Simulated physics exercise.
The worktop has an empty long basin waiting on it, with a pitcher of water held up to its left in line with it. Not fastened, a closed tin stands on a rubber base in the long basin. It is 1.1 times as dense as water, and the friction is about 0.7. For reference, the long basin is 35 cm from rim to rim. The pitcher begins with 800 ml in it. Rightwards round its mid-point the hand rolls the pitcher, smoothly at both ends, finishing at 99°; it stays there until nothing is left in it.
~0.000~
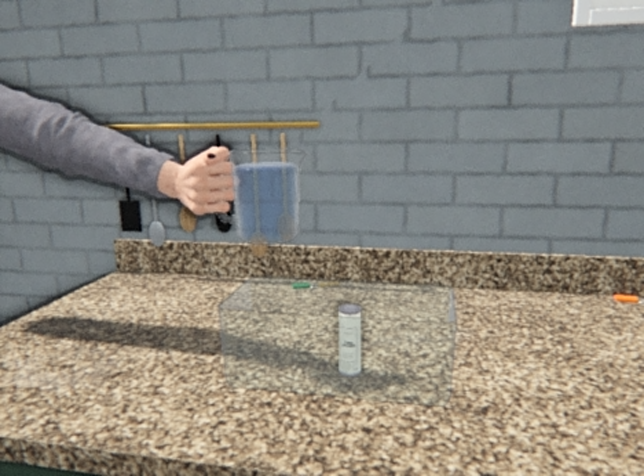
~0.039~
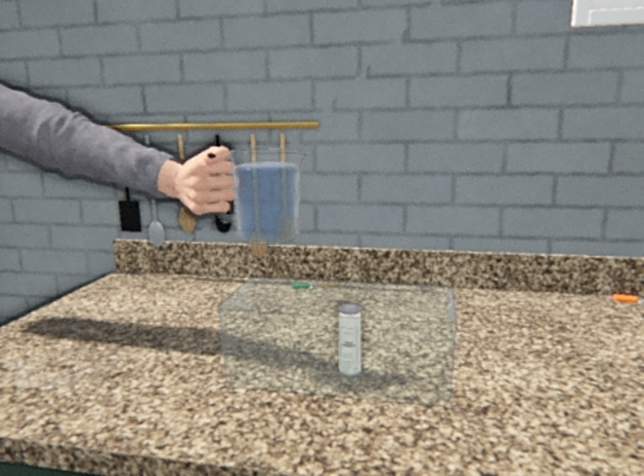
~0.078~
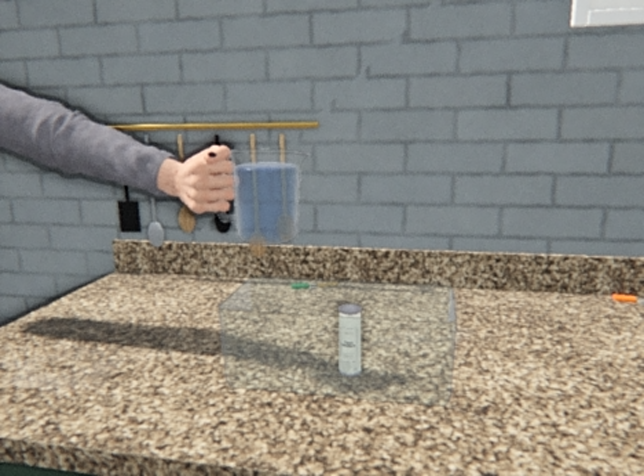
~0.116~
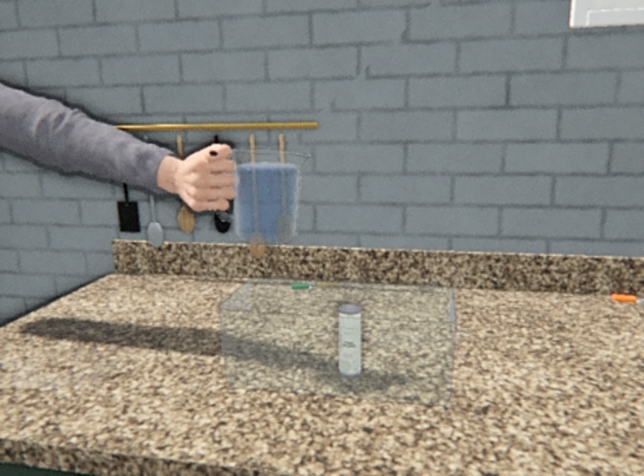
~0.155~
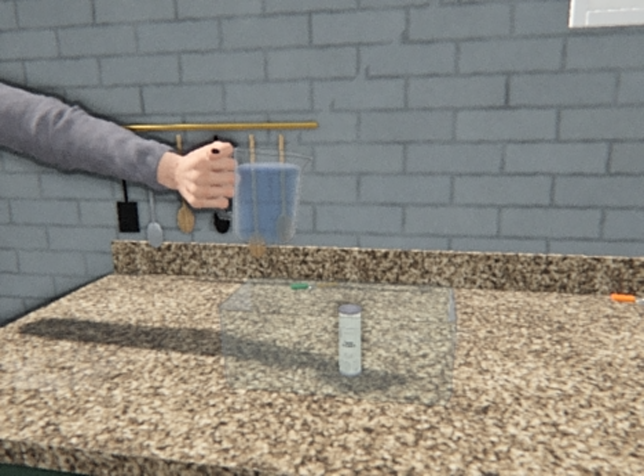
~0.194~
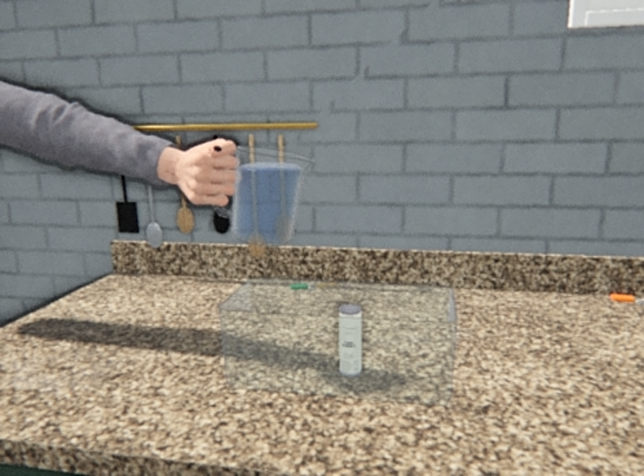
A speckled brown stone worktop runs along a grey brick wall hung with kitchen utensils on a brass-coloured rail, seen from the front and slightly above. A clear, empty long basin holds a pale closed tin, while a grey-sleeved arm from the left grips a clear pitcher of blue water above the basin's left side. The hand slowly rolls the pitcher slightly rightwards, and the camera stays still.
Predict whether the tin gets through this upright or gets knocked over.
Upright.
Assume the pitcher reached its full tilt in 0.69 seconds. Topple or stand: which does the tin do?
Outcome - the tin remains standing.
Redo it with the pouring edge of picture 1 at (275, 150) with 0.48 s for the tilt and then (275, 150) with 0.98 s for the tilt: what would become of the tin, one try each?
Run one: It tumbles. Run two: It tumbles.
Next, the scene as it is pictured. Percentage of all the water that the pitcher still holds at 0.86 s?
About 42 per cent.
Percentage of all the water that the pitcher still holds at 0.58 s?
About 88 per cent.
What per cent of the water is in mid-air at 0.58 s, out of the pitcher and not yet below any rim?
Some 12 per cent, I reckon.
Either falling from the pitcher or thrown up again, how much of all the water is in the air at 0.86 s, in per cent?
Something like 24 per cent of the total.
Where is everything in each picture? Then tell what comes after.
In the first frame, it leans 0°; its right rim is at (308, 152); the water meets the walls at (237, 166) and (298, 166); the long basin's rim runs from (235, 292) to (454, 304); the tin's top is at (350, 311).
In the second frame, it leans 0°; its right rim is at (308, 152); the water meets the walls at (237, 166) and (299, 166).
In the third frame, it leans 2°; its right rim is at (309, 153); the water meets the walls at (238, 166) and (299, 167).
In the fourth frame, it leans 3°; its right rim is at (310, 155); the water meets the walls at (239, 166) and (300, 167).
In the fifth frame, it leans 6°; its right rim is at (312, 157); the water meets the walls at (240, 166) and (302, 168).
In the sixth frame, it leans 9°; its right rim is at (314, 160); the water meets the walls at (241, 167) and (304, 168).
Then, 0.58 s in, the tilt is 64° and 87 per cent is still to pour; the tin stands where it began.
Then, 0.86 s in, the tilt is 96° and 41 per cent is still to pour; the tin stands where it began.
Then, 1.16 s in, the tilt is 99° and 8 per cent is still to pour; the tin stands where it began.
Then, 1.48 s in, the tilt is 99° and 1 per cent is still to pour; the tin stands where it began.
Finally, the tin stands where it began.
